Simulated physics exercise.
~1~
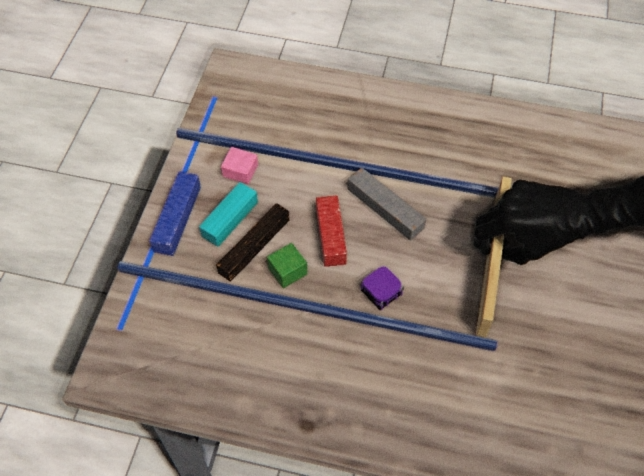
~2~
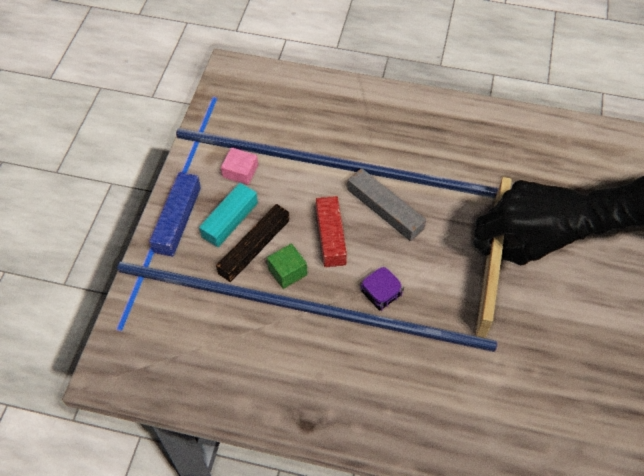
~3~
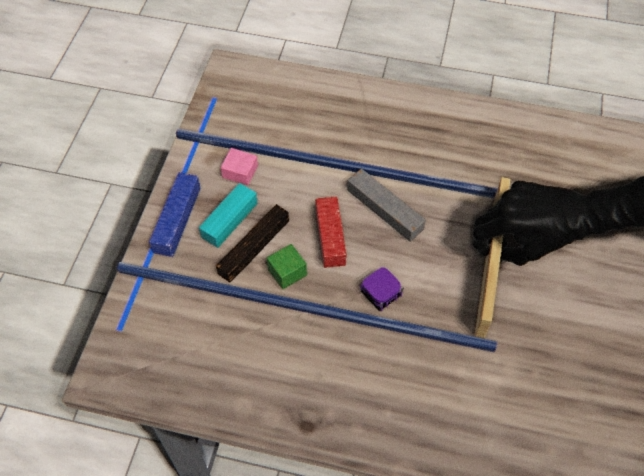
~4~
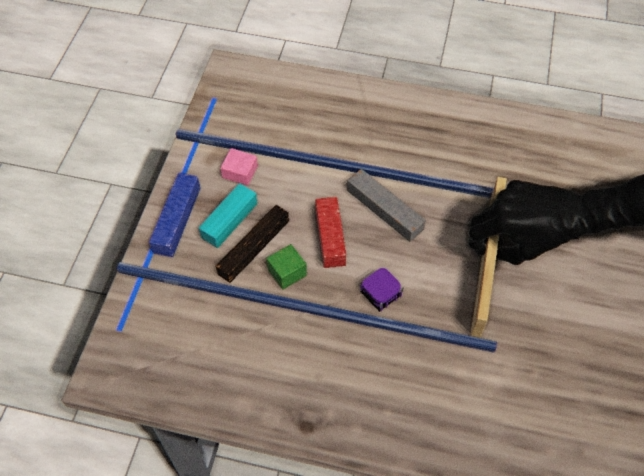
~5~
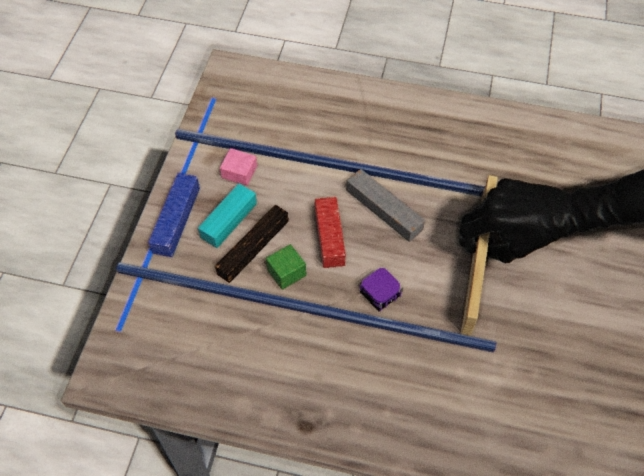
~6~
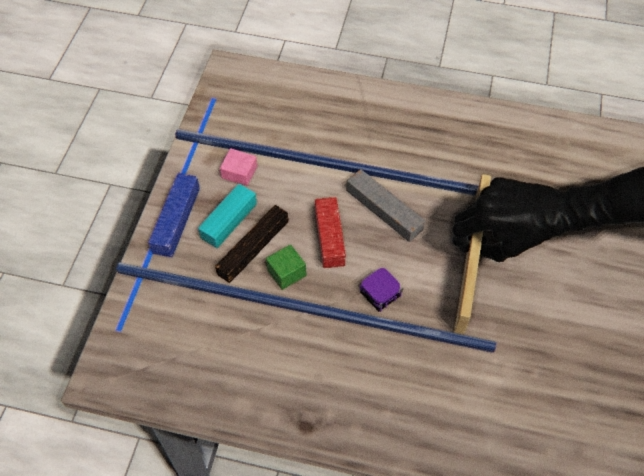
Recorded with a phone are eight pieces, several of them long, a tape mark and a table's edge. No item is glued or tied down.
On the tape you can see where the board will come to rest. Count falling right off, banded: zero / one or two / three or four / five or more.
The board is going to sweep off at least five.
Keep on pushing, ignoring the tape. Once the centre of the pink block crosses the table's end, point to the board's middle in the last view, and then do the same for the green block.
The middle is at (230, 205) when it's the pink block, and at (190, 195) when it's the green block.
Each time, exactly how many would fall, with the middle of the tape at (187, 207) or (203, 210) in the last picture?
You'd count 4 the first time and 4 the second.
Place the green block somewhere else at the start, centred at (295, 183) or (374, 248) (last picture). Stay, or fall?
Trial 1: Off; trial 2: Stays aboard.
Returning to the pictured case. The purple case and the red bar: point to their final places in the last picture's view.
First (135, 247), then (145, 200).
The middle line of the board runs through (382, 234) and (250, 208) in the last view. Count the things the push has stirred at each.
The counts are 2 and 8.
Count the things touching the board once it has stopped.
It's touching 3 at the end.
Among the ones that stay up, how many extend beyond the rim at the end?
Counting them gives 3.
A little later, none off yet; blue bar at rest near (175, 214); pink block at rest near (239, 167); turquoise stick at rest near (228, 216).
Next, none off yet; blue bar shifted a little near (158, 210); pink block shifted about its own width near (193, 165); turquoise stick shifted about its own width near (184, 206).
When it is over, the number that fall off is five or more; down, green block, black bar, turquoise stick, pink block and blue bar.
